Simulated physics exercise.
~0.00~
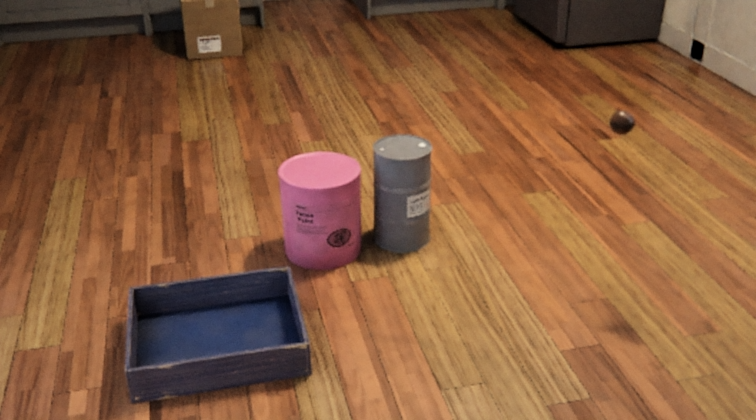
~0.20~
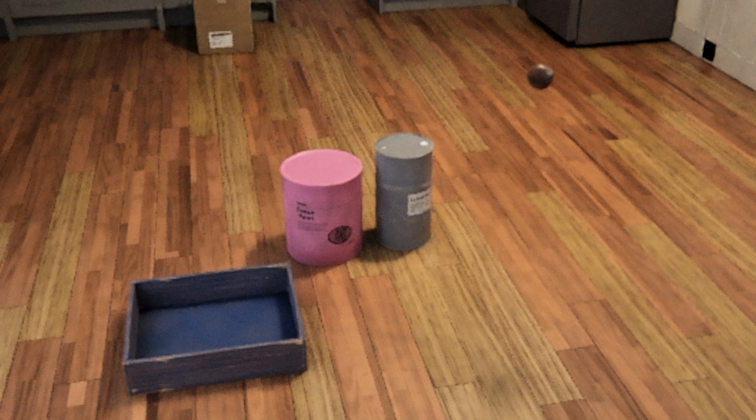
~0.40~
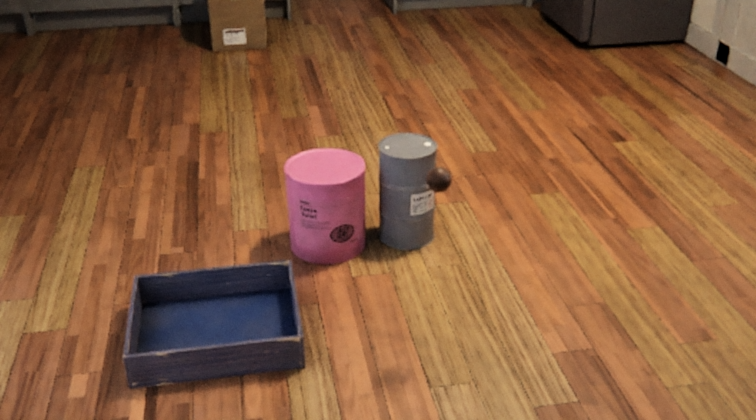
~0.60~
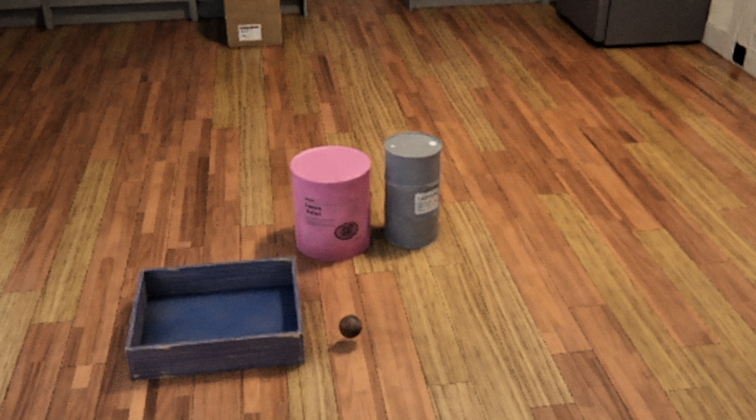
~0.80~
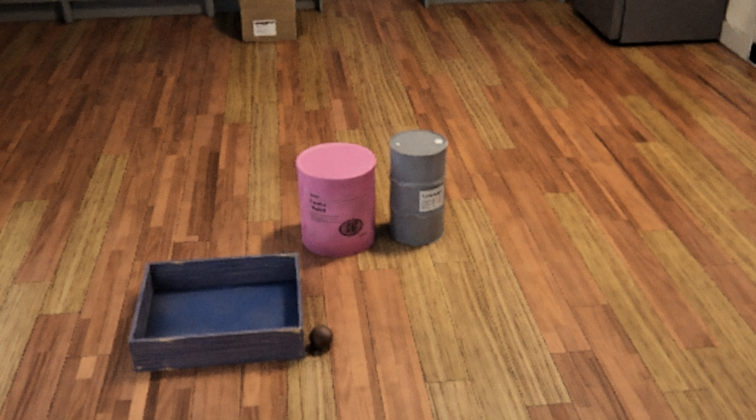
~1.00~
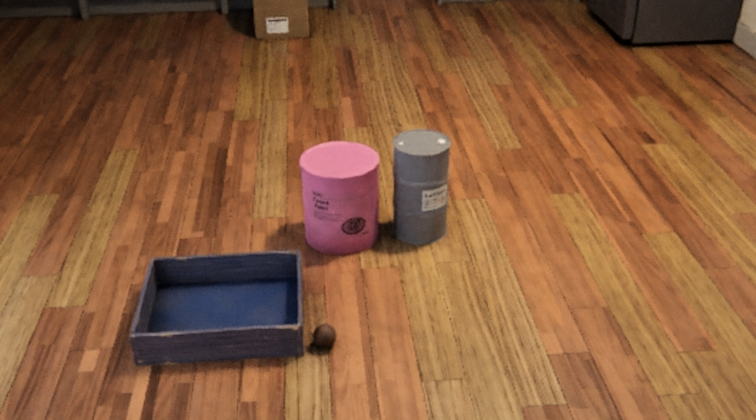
On a wooden floor, a brown ball flying left past a grey canister, landing and resting just outside an open blue box.
